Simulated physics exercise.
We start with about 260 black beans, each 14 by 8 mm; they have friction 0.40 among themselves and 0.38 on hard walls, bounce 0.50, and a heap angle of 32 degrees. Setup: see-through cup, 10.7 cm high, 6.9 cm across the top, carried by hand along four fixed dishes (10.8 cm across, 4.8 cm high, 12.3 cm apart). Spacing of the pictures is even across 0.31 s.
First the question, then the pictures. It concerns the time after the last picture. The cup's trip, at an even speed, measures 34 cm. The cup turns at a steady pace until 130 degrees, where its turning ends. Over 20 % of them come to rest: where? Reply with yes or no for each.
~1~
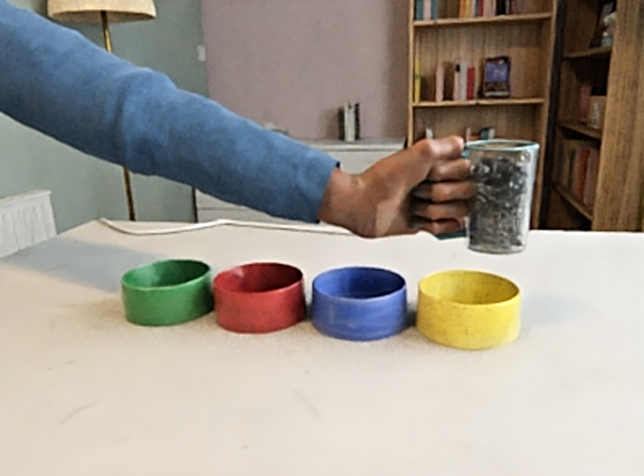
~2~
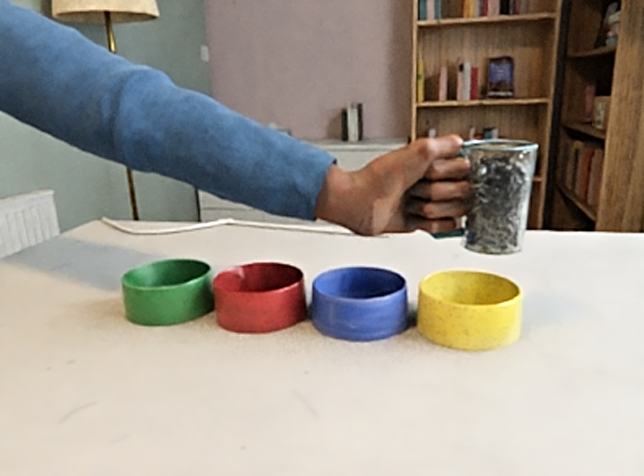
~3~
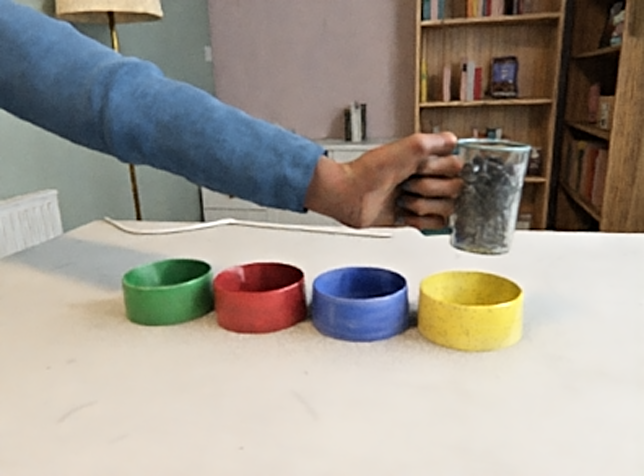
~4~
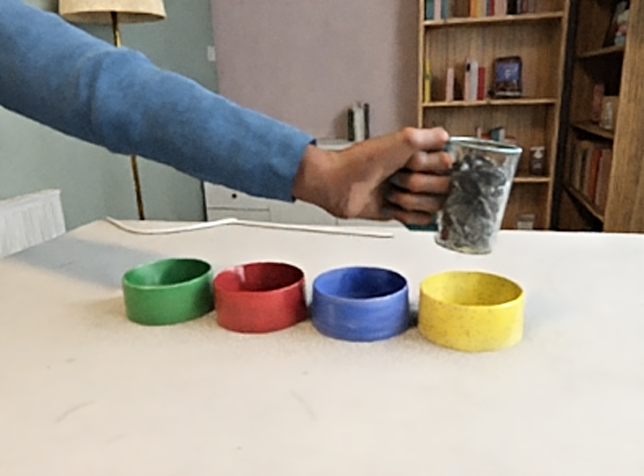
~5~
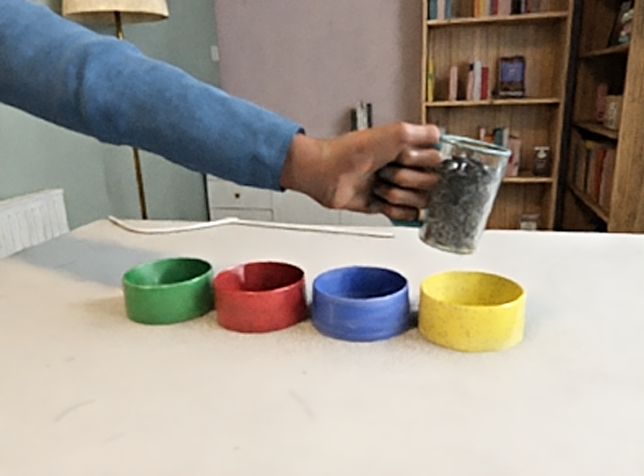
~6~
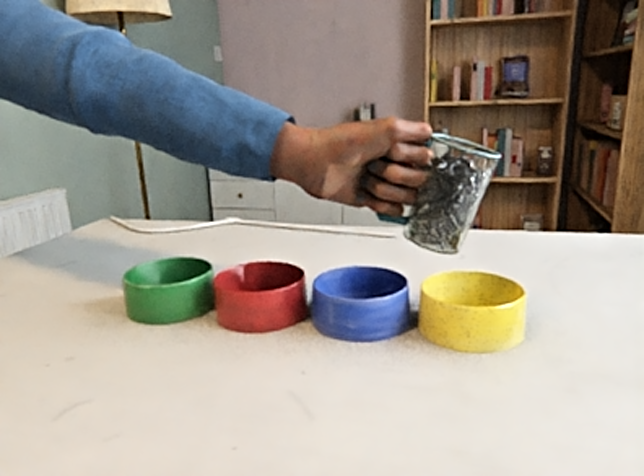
Red: Yes, blue: No, green: No, yellow: No, counter: No.
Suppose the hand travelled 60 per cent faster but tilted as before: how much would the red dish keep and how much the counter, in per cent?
Shares: Red 100, counter 0.
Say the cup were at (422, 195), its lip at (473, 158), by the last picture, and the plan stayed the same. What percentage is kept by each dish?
Kept per dish: Red = 100, blue = 0, green = 0, yellow = 0.
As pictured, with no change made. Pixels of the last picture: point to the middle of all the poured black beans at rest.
Centre at rest, approx.: (262, 295) px.
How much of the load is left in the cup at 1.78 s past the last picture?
I'd say close to 0 per cent.
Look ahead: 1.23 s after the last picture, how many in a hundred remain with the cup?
Near 90 per cent of the load.
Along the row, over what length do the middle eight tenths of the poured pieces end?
The stretch is around 6 cm long.
Then, 0.73 s after the last picture, tilt 70 degrees; cup holds 100 %.
Then, 1.23 s after the last picture, tilt 105 degrees; cup holds 90 %, red 5 %.
Then, 1.78 s after the last picture, tilt 130 degrees; cup holds 0 %, red 100 %.
In the end, red 100 %, blue 0 %, green 0 %, yellow 0 %, counter 0 %.
